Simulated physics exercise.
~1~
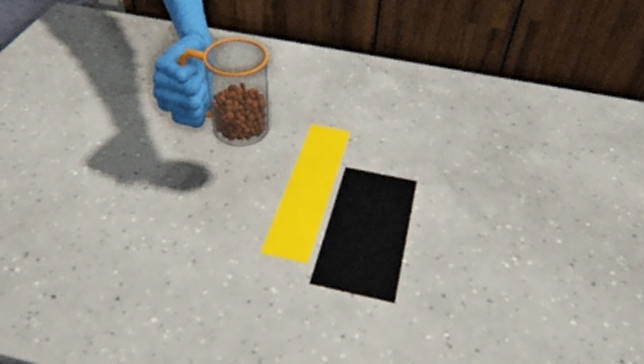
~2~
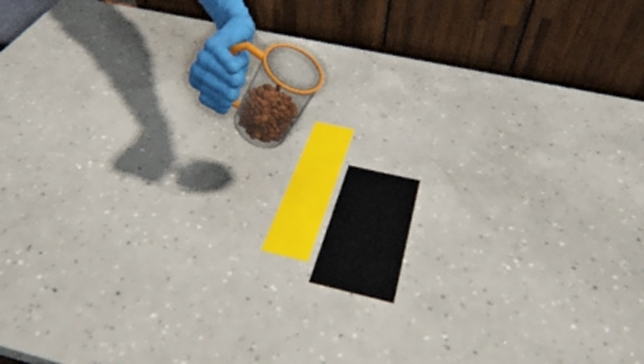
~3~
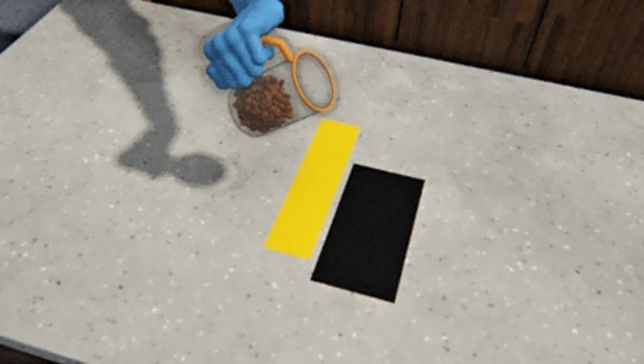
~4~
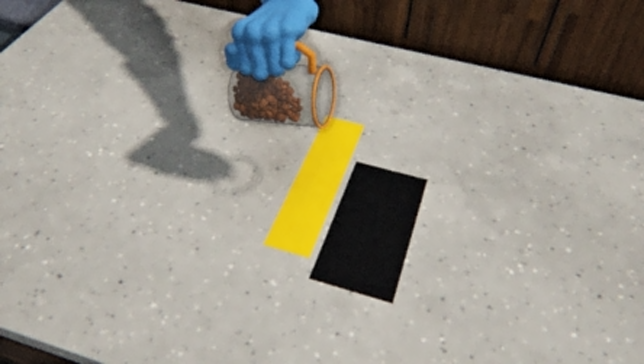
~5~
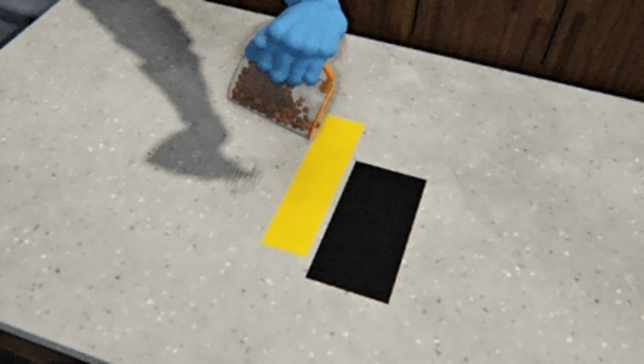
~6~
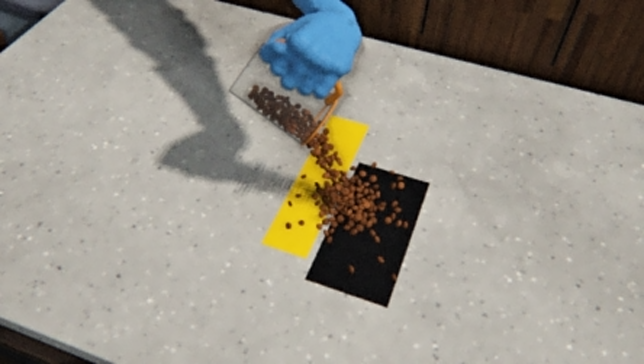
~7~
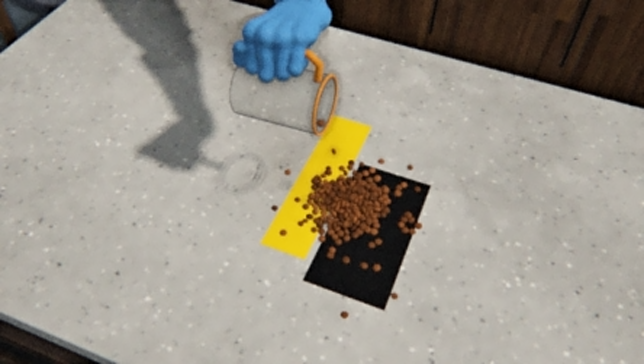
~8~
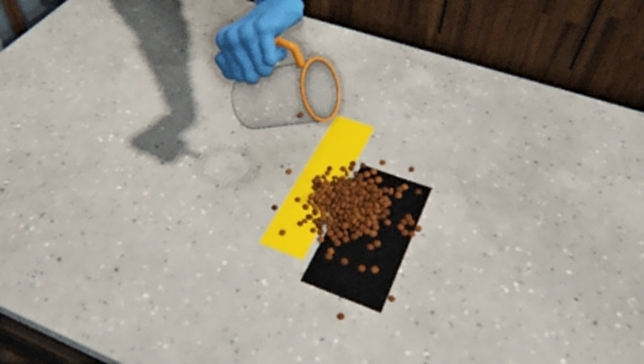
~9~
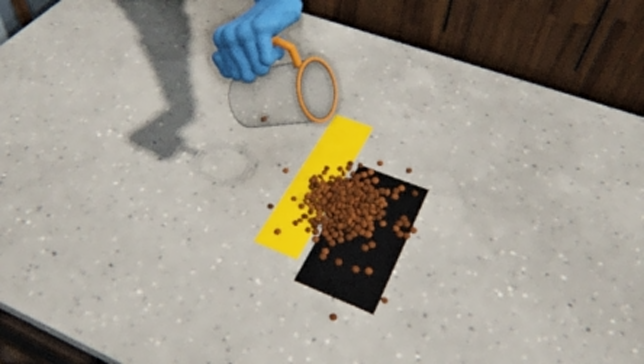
At the start, a blue-gloved hand holds a clear cup with an orange rim and handle, filled with brown dog kibble, upright over a pale speckled table beside a yellow mat and a black mat. The hand moves the cup a little to the right and tips it toward the mats until it lies on its side. It tilts further, and the kibble spills from the rim in a rush. The hand then turns the emptied cup partway back and holds it still, tilted. Most pieces end heaped on the black mat, with others on the yellow mat and a few scattered on the bare table.
